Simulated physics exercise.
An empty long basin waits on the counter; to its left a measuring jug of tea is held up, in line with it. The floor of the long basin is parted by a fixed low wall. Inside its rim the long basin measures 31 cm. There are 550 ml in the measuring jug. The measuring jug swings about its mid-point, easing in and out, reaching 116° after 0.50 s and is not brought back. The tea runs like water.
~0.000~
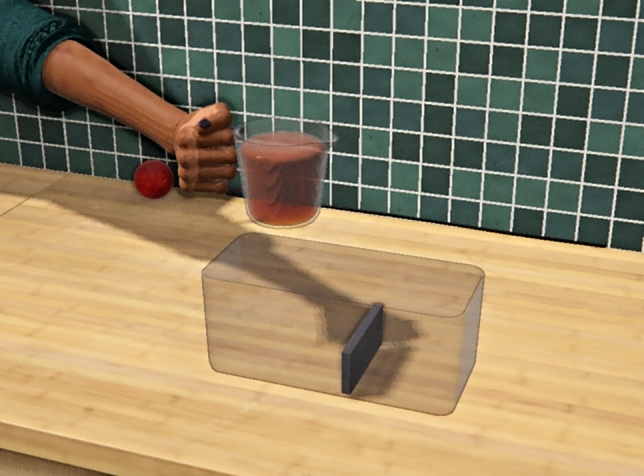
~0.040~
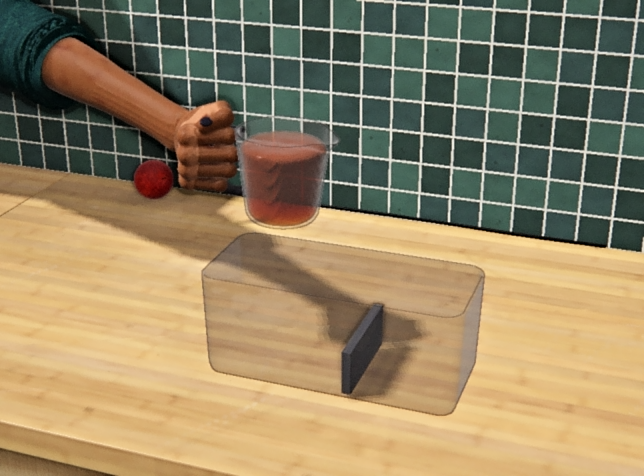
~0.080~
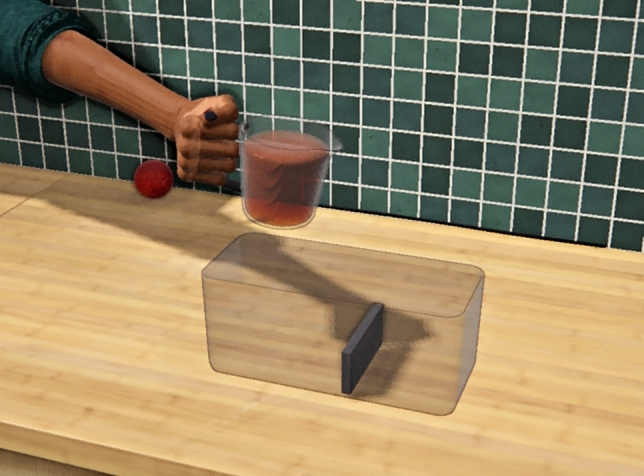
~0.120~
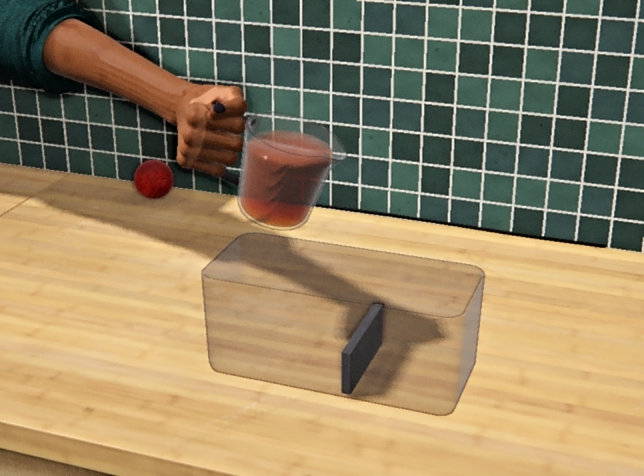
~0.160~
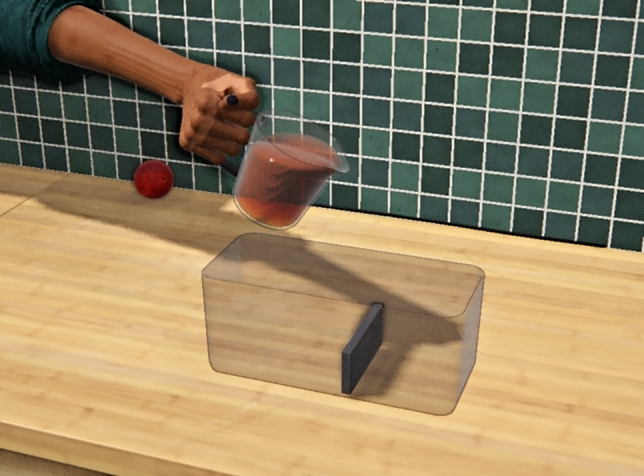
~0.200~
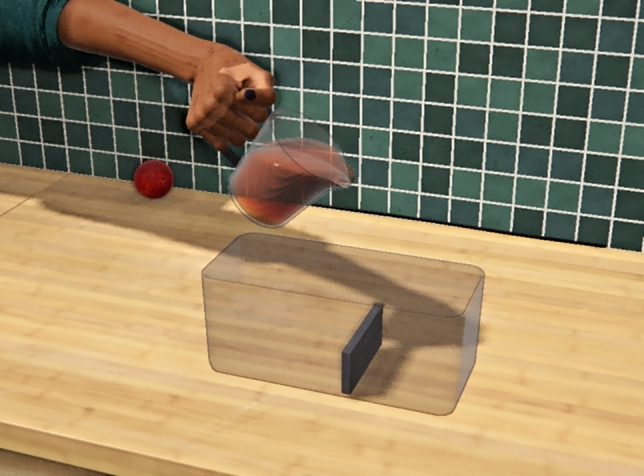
At first a hand holds a clear jug of reddish liquid nearly upright above a wooden counter, near an empty see-through basin with a dark upright divider inside. The hand then tilts the jug to the right, slowly and then further, until it leans steeply, its liquid reaching the lip.
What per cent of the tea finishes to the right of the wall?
The far part has some 46 per cent.
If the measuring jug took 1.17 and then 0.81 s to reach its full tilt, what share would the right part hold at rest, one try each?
In turn about 80 and 65 per cent.
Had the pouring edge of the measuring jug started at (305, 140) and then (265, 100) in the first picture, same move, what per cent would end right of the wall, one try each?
In turn about 10 and 5 per cent.
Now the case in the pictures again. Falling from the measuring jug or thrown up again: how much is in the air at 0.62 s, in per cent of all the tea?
About 7 per cent.
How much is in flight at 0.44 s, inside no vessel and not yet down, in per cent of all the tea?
Near 22 in a hundred.
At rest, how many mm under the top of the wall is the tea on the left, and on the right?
Some 44 mm on the left and 40 mm on the right.
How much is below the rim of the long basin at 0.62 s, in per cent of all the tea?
About 92 per cent.
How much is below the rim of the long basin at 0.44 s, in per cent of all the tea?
Near 46 in a hundred.
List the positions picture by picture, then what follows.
The first picture shows tilt 0°; pouring edge (338, 139); surface from (245, 138) to (326, 148); the long basin's rim runs from (221, 254) to (474, 294); the wall's top is at (363, 329).
The second picture shows tilt 2°; pouring edge (339, 141); surface from (246, 137) to (327, 149).
The third picture shows tilt 7°; pouring edge (342, 147); surface from (248, 136) to (330, 151).
The fourth picture shows tilt 16°; pouring edge (347, 157); surface from (253, 135) to (334, 155).
The fifth picture shows tilt 27°; pouring edge (350, 171); surface from (251, 149) to (340, 161).
The sixth picture shows tilt 40°; pouring edge (351, 187); surface from (248, 155) to (343, 172); 2 per cent is over the edge.
By 0.44 s the tilt is 112° and 32 per cent is still to pour, 10 is left of the wall and 35 right of it.
By 0.62 s the tilt is 116° and 2 per cent is still to pour, 45 is left of the wall and 46 right of it.
By 0.80 s the tilt is 116° and 0 per cent is still to pour, 52 is left of the wall and 46 right of it.
By 1.00 s the tilt is 116° and 0 per cent is still to pour, 52 is left of the wall and 46 right of it.
At rest 52 per cent lies left of the wall, 46 right of it and 2 outside.
